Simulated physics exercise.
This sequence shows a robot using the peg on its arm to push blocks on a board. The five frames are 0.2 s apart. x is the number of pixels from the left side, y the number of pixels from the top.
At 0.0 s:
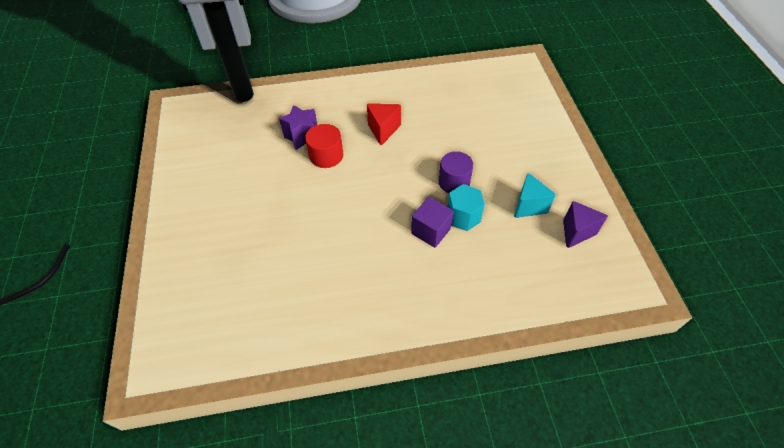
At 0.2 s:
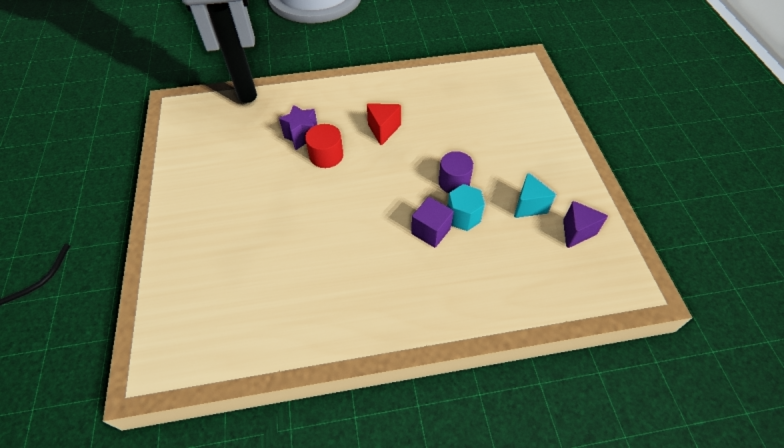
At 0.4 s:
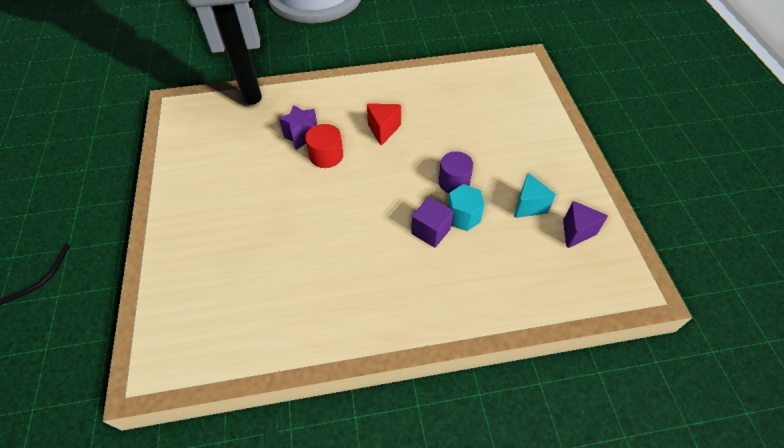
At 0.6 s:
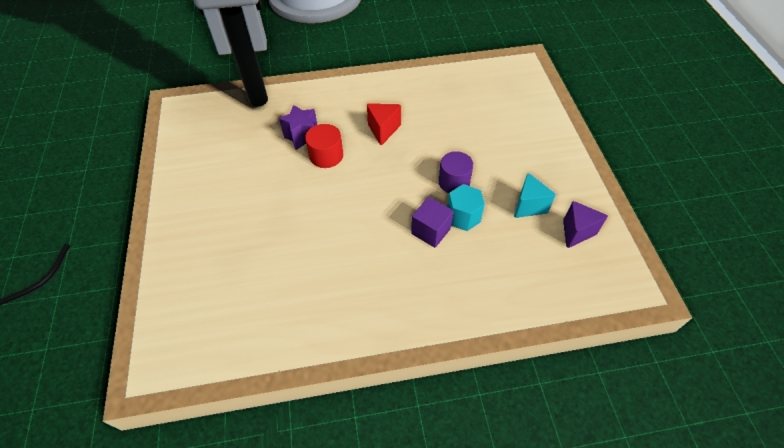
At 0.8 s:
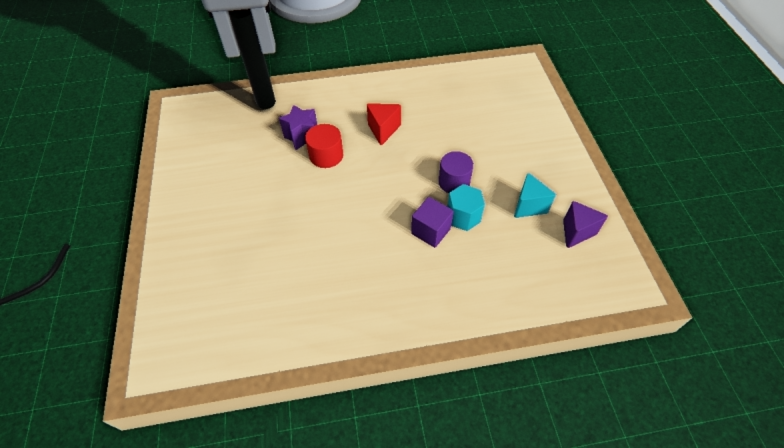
On a green, grid-lined surface, a pale wooden board with a brown border is seen from above at an angle. A purple star-shaped block touches a red cylinder near the upper left beside a red triangle, while purple and cyan blocks sit right of centre. The robot arm's black peg slides slightly right and toward the viewer near the star, while the blocks and camera stay still.
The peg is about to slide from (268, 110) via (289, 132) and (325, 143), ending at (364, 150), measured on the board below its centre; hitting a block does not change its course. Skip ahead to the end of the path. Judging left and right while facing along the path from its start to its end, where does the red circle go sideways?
It moves over to the right.
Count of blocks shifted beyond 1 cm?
Answer: Two blocks.
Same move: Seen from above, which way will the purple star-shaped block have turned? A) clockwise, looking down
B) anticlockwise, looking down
My pick is A.
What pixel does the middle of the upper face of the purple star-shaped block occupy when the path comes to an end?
I predict (382, 144).
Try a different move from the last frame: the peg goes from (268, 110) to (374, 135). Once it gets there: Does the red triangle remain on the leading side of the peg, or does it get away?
Once the path is finished, the red triangle still sits ahead of the peg.
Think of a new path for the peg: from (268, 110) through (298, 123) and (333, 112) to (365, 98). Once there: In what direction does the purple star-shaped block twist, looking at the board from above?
The block turns clockwise.
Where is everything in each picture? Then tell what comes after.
Lower end of the peg at (245, 97), tops of blocks, purple star-shaped block at (298, 117), red circle at (323, 136), red triangle at (383, 111), in the first picture.
Peg at (248, 98), blocks as before, in the second picture.
Peg at (253, 99), blocks as before, in the third picture.
Peg at (259, 101), blocks as before, in the fourth picture.
Peg at (267, 104), purple star-shaped block at (298, 117), red circle at (323, 136), red triangle at (383, 111), in the fifth picture.
The first path, step by step. One third of the way, peg at (288, 126); purple star-shaped block at (304, 119); red circle at (326, 138).
Two thirds of the way, peg at (324, 137); purple star-shaped block at (342, 131); red circle at (353, 152).
At the end, peg at (364, 144); purple star-shaped block at (382, 144), turned 25° clockwise; red circle at (377, 169); red triangle not moved.
